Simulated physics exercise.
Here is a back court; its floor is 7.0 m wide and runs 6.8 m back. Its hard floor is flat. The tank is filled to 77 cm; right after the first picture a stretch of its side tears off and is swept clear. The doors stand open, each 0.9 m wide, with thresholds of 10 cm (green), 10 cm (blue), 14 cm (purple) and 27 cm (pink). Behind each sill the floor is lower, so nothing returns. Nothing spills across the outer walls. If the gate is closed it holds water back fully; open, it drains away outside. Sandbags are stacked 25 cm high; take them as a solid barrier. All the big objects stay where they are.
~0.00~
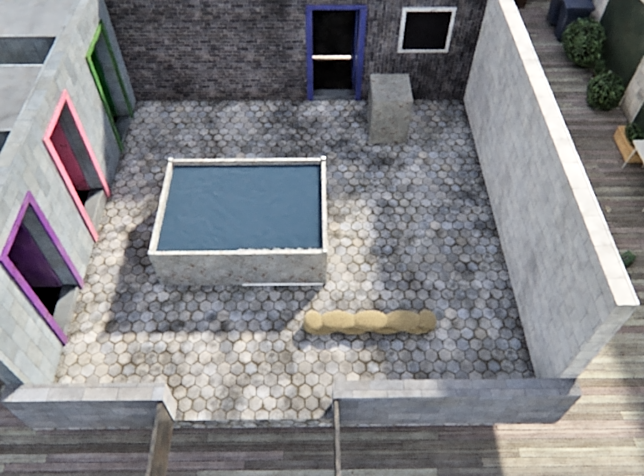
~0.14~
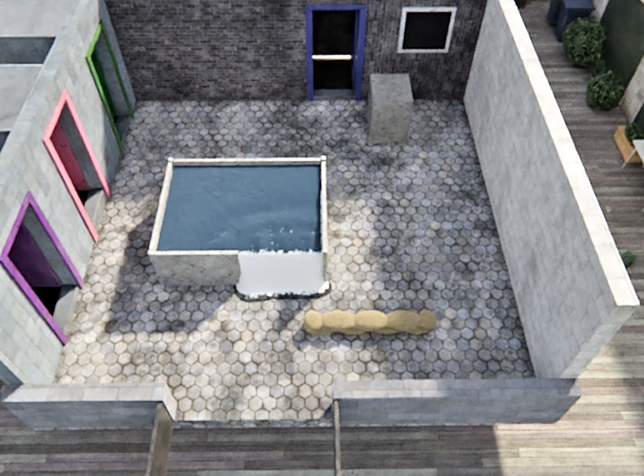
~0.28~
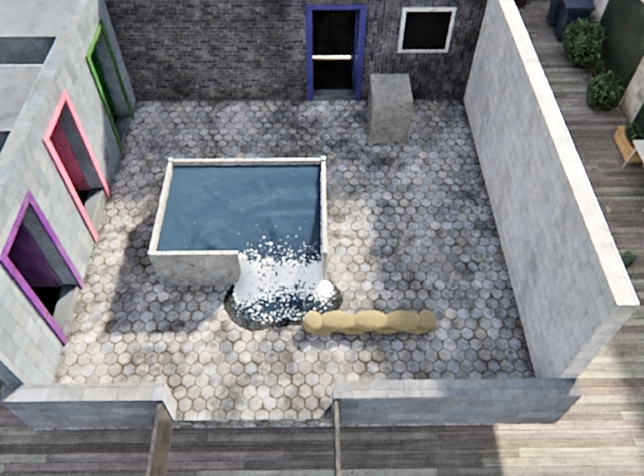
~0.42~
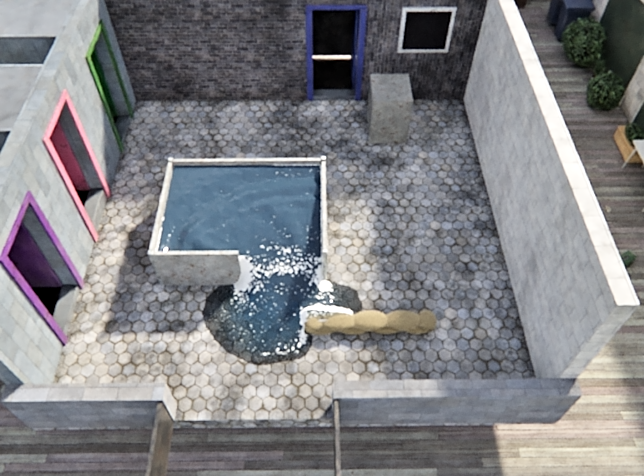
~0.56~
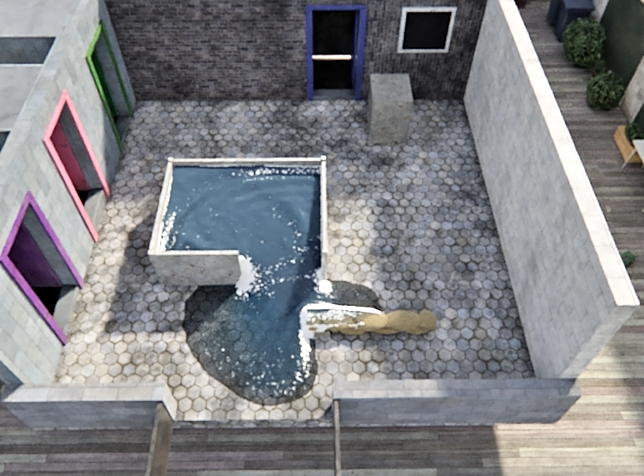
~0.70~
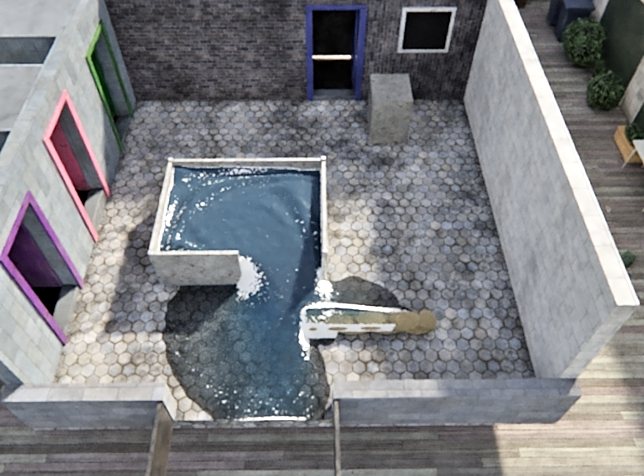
A tank's front side gives way and water pours out, spreading across the paving around sandbags.
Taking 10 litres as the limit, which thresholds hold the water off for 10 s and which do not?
The water let in: At the green door it stays under the limit; at the blue door it keeps below the limit; at the purple door it keeps below the limit; at the pink door it keeps below the limit.
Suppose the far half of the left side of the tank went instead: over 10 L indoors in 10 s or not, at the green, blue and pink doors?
Against that limit: Green above, blue below, pink above.
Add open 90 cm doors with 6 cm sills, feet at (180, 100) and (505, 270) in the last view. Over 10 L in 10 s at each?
In that order: Under, above.
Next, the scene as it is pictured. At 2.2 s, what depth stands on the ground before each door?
In cm: Green 0, blue 0, purple 0, pink 0.
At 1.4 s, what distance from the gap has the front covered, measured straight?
Roughly 3.8 m.
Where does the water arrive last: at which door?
It is the green one.
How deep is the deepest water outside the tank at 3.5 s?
Roughly 30 cm.
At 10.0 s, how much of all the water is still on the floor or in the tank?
About 48 per cent.
After 1.4 s water covers 20 % of the floor and is deepest (49 cm) near (314, 314); green door not reached, blue door not reached, purple door not reached, pink door not reached.
After 2.2 s water covers 30 % of the floor and is deepest (40 cm) near (314, 314); green door not reached, blue door not reached, purple door not reached, pink door not reached.
After 3.5 s water covers 40 % of the floor and is deepest (30 cm) near (314, 314); green door not reached, blue door not reached, purple door 2 cm at the sill, 0 L in, pink door not reached.
After 6.0 s water covers 60 % of the floor and is deepest (20 cm) near (314, 314); green door not reached, blue door 2 cm at the sill, 0 L in, purple door 3 cm at the sill, 0 L in, pink door 2 cm at the sill, 0 L in.
After 10.0 s water covers 85 % of the floor and is deepest (10 cm) near (314, 314); green door 2 cm at the sill, 0 L in, blue door 4 cm at the sill, 0 L in, purple door 2 cm at the sill, 0 L in, pink door 2 cm at the sill, 0 L in.
